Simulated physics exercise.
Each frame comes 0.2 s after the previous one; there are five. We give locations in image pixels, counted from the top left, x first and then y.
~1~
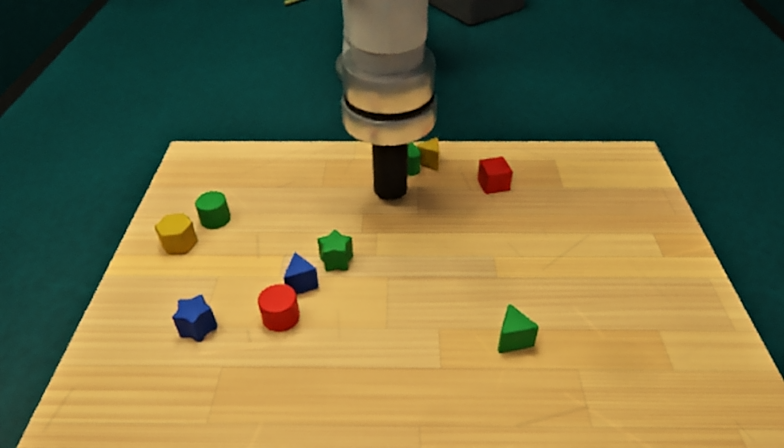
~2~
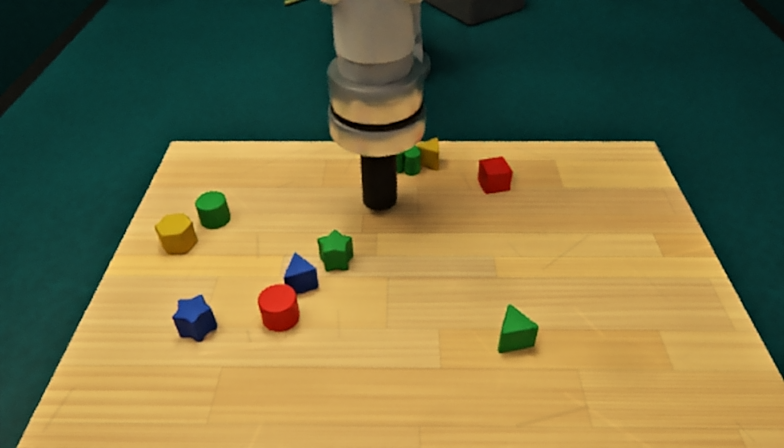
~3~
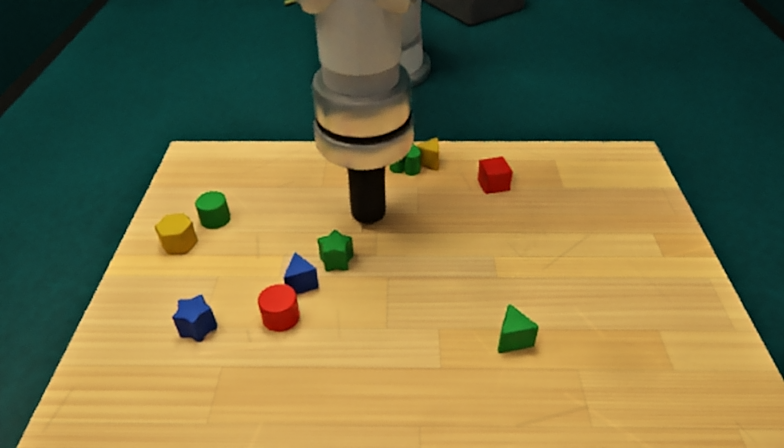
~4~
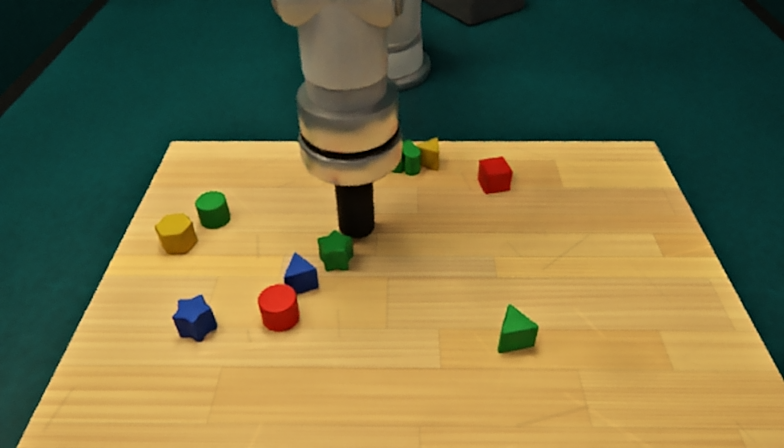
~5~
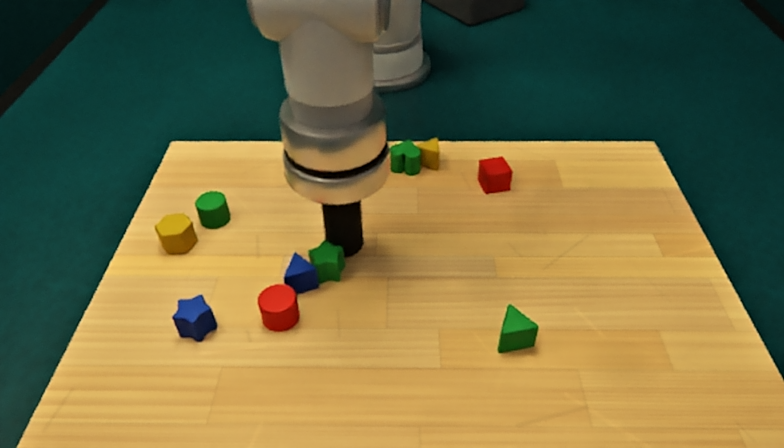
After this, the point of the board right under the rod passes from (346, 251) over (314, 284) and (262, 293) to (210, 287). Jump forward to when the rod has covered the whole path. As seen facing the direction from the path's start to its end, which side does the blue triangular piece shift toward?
Sideways shift: Left.
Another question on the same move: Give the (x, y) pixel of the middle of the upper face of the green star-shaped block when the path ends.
The middle of its upper face will lie at (267, 302).
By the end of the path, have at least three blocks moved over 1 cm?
Going by the path, yes.
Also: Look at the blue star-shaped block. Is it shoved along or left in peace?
By the last moment of the path, the blue star-shaped block has stayed put.
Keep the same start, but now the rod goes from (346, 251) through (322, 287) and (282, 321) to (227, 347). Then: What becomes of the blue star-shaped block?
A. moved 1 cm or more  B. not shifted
Option B.
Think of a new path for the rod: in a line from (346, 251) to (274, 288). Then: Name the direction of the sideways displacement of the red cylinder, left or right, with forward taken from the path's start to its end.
The answer is left: Facing from the path's start to its end, that's where the red cylinder shifts.
The first path, step by step. One third of the way, rod at (313, 277); red cylinder at (262, 312); blue triangular piece at (260, 286), turned 35° clockwise; green star-shaped block at (290, 287).
Two thirds of the way, rod at (260, 286); red cylinder at (245, 329); blue triangular piece at (230, 298), turned 20° clockwise; green star-shaped block at (267, 302), turned 30° anticlockwise.
At the end, rod at (207, 280); blue star-shaped block not moved; red cylinder at (245, 329); blue triangular piece at (222, 297), turned 25° anticlockwise; green star-shaped block at (267, 302), turned 30° anticlockwise.
